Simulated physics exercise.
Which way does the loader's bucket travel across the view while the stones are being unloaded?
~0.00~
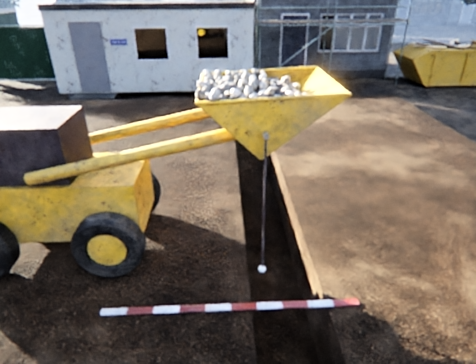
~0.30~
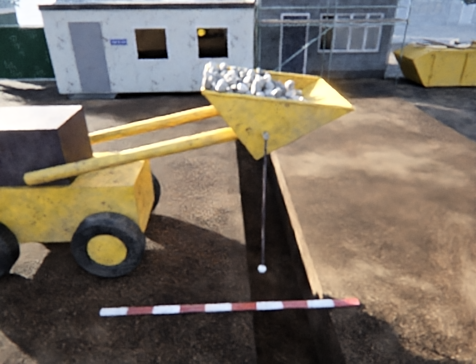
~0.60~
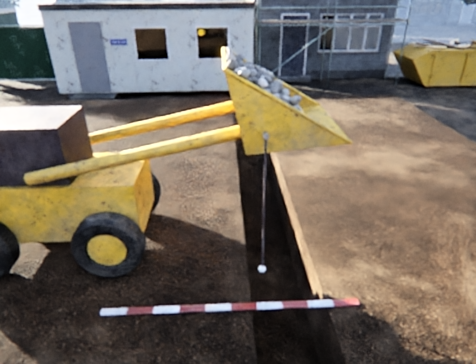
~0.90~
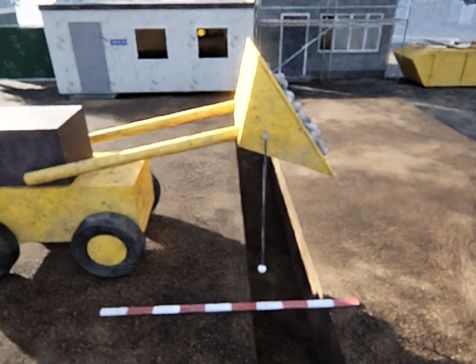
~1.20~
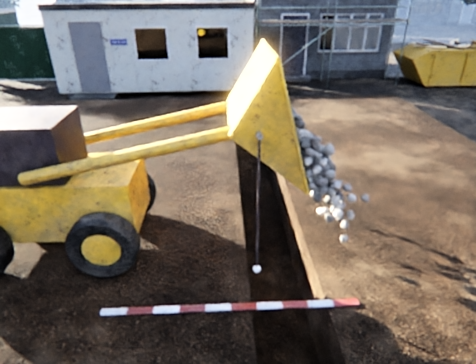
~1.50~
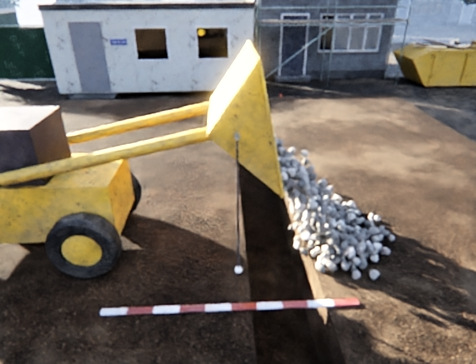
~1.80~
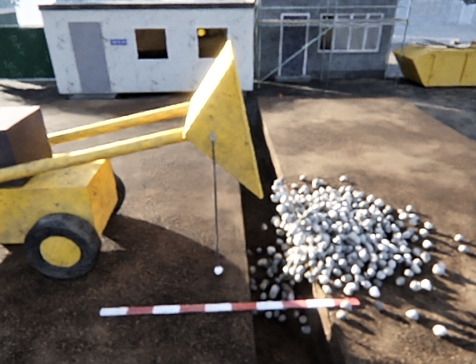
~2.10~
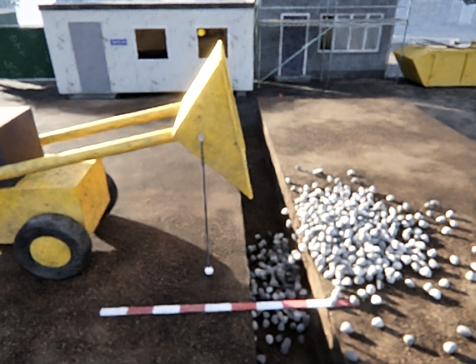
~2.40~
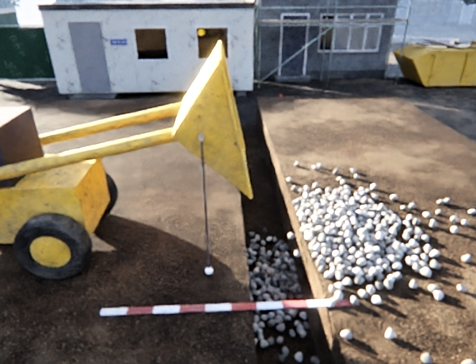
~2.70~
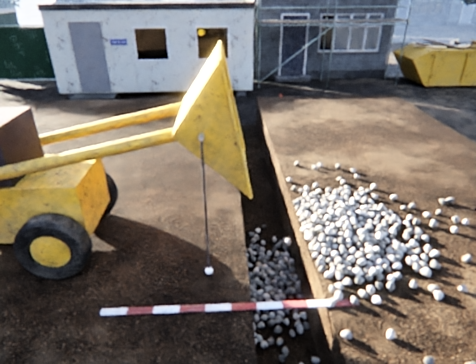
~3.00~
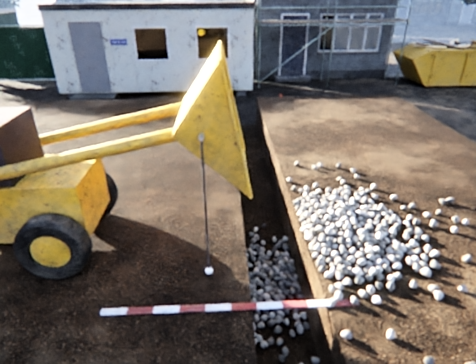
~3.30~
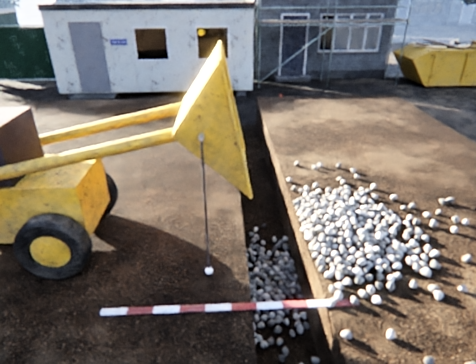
The bucket moves to the left as the loader backs away from the trench.
